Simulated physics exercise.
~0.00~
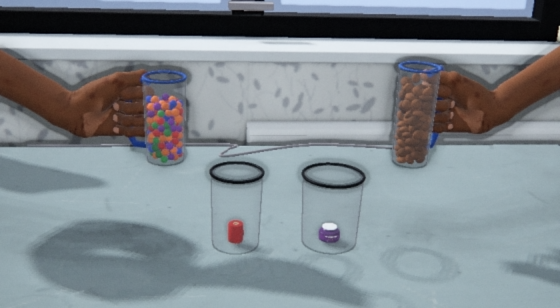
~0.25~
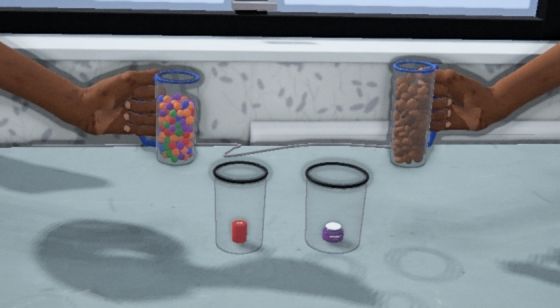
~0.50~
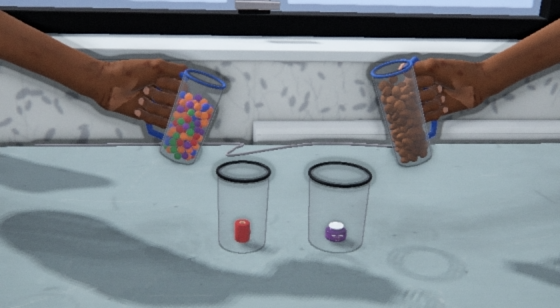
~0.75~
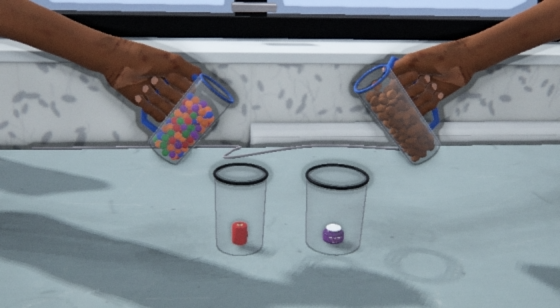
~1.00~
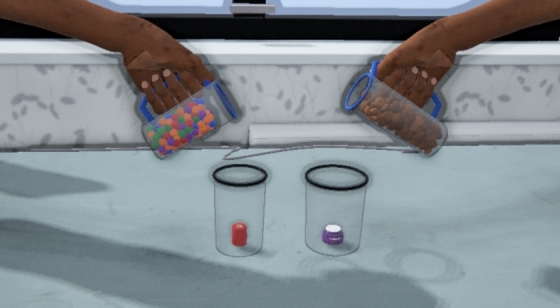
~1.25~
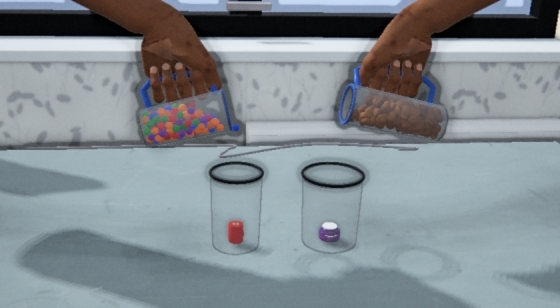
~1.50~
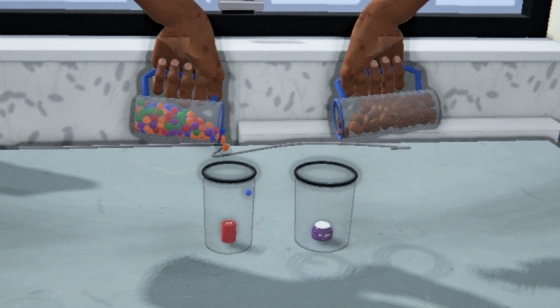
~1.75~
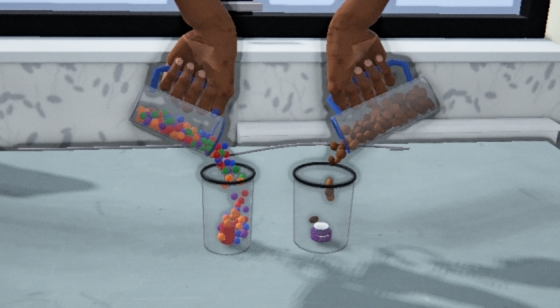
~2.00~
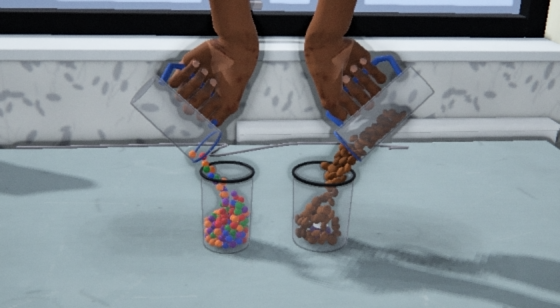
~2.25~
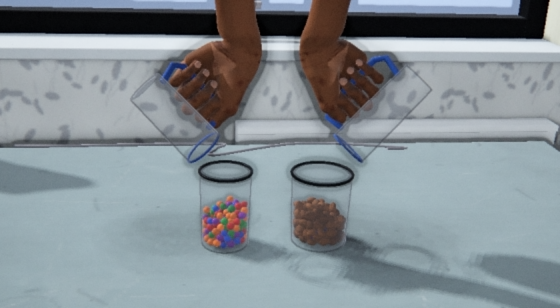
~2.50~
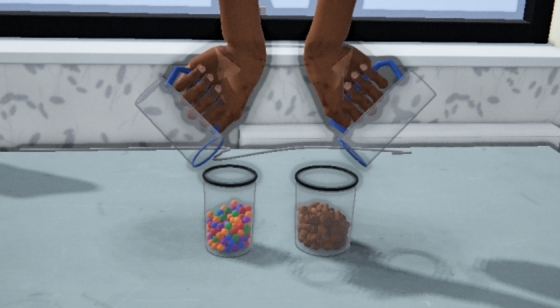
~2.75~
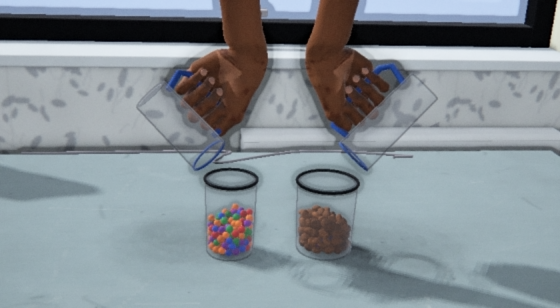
Two hands tip cups of colourful and brown pieces into glasses, covering both small objects.
